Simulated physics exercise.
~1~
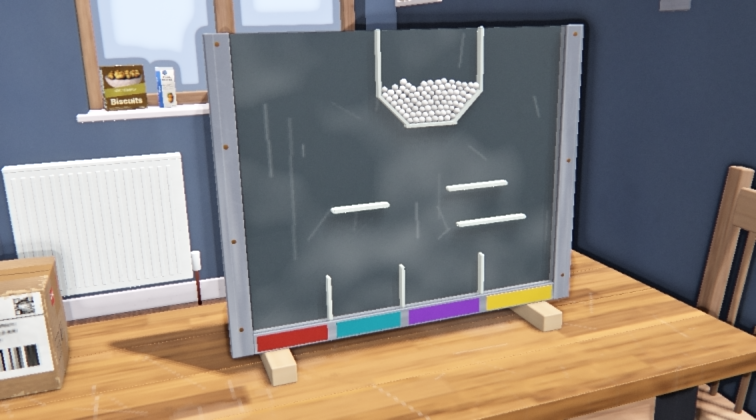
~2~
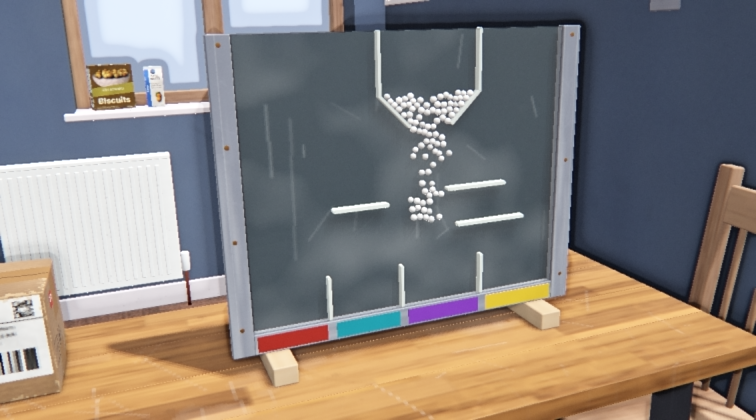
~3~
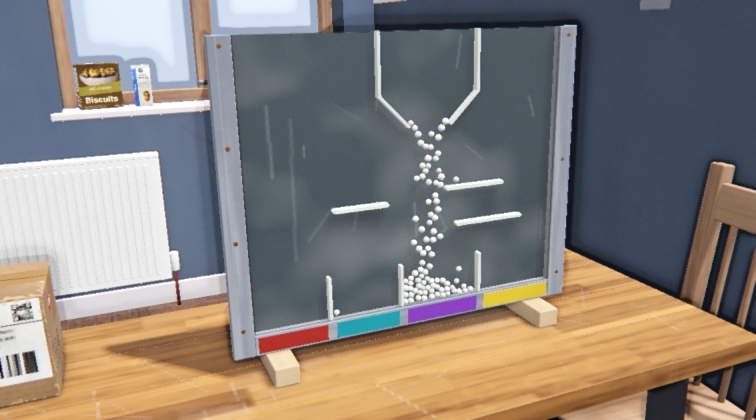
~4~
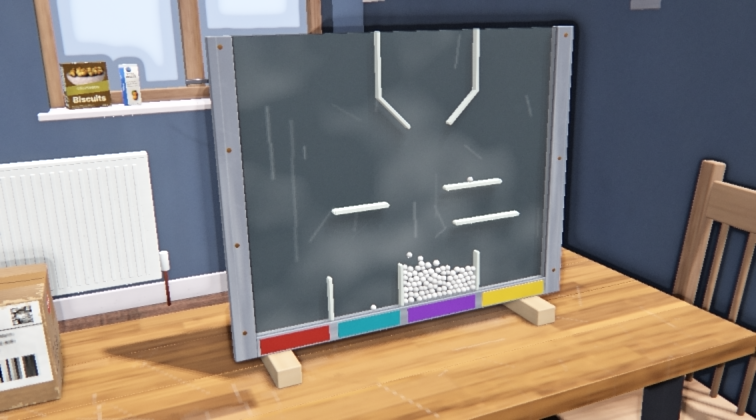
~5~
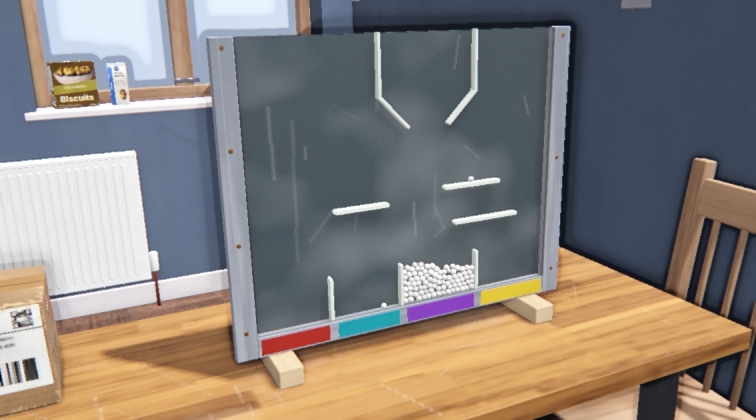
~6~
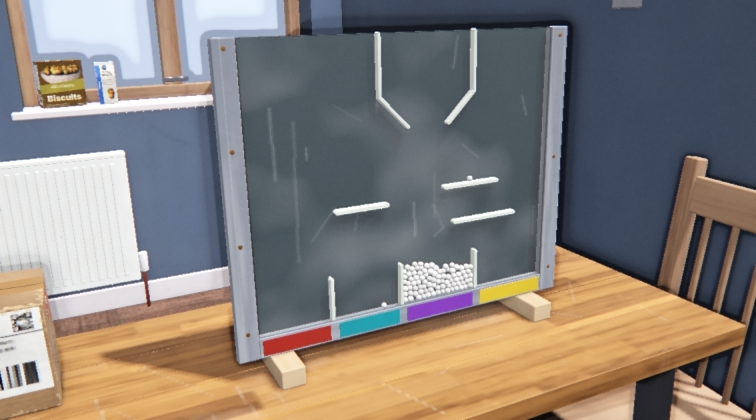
To begin with, small white pills fill a hopper at the top of an upright, dark-backed case on a wooden table, above three ledges and four bins marked red, turquoise, purple and yellow. The hopper then opens at the bottom, and the pills pour down in a narrow stream. They fall through the gap between the ledges and pile up mostly in the purple bin as the hopper empties. The last ones settle, leaving the purple bin heaped nearly full, with a stray pill in turquoise, something small still on the upper right ledge, and red and yellow empty.
